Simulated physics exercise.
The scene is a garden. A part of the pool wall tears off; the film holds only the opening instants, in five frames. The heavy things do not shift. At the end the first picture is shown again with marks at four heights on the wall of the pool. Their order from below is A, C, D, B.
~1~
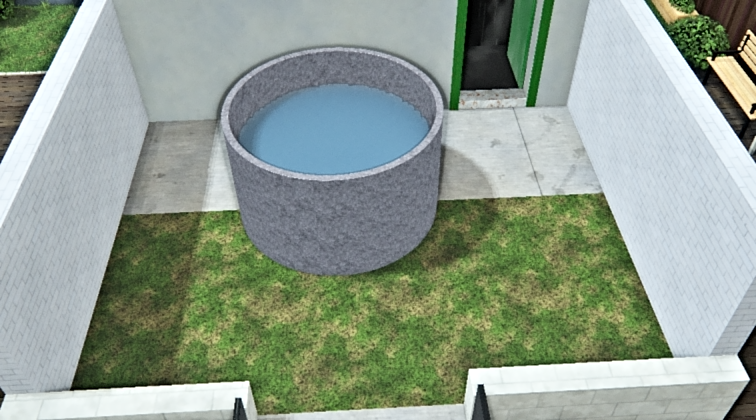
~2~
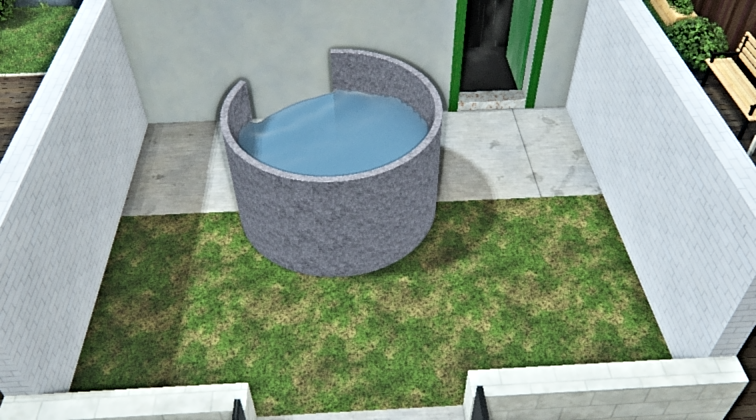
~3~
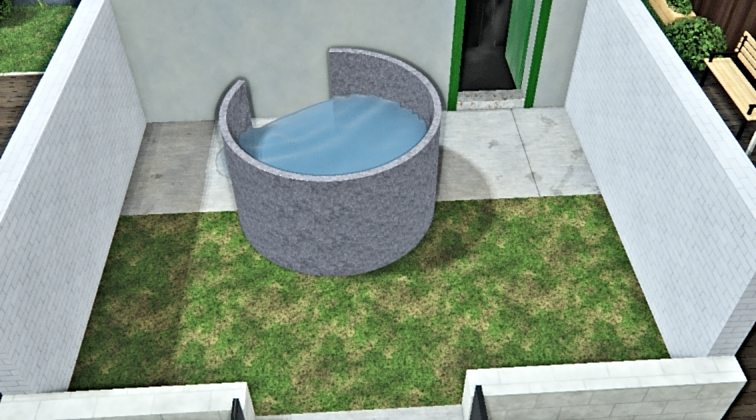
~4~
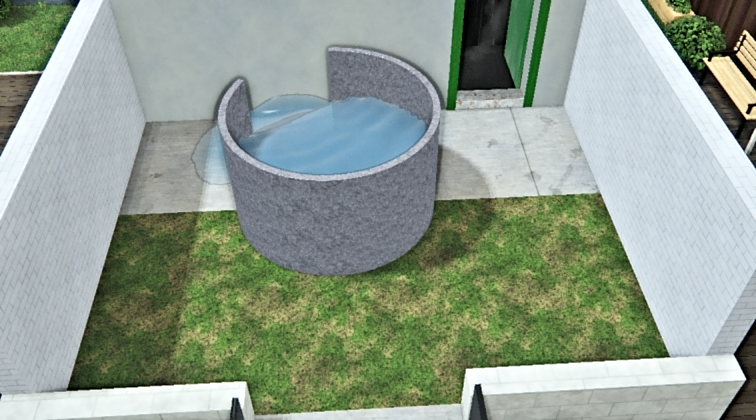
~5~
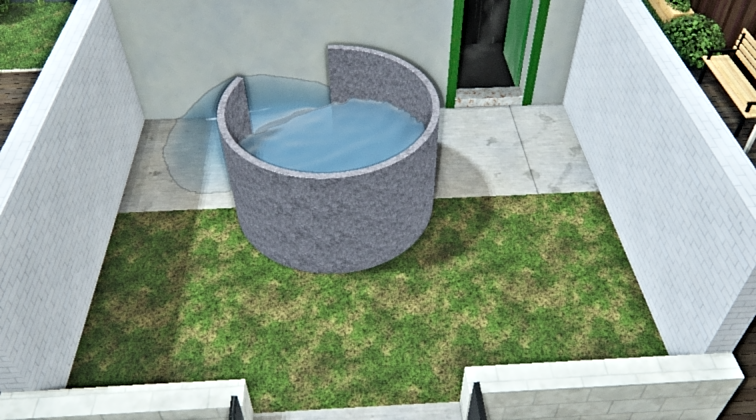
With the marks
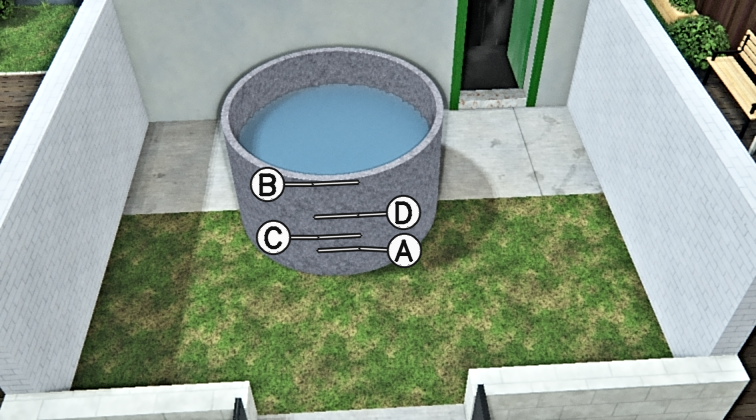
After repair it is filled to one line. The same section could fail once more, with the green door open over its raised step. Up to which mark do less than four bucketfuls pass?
D will do.
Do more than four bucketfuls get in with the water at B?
Yes, that goes wrong.
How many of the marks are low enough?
Three.
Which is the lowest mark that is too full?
That is mark B.
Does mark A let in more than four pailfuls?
No.
In white, A at (339, 249); B at (334, 183); C at (338, 236); D at (337, 216); from the bottom up A, C, D, B.
With A, nothing gets over.
With B, about 9 bucketfuls get in.
With C, nothing gets over.
With D, a splash gets over, under a bucket.
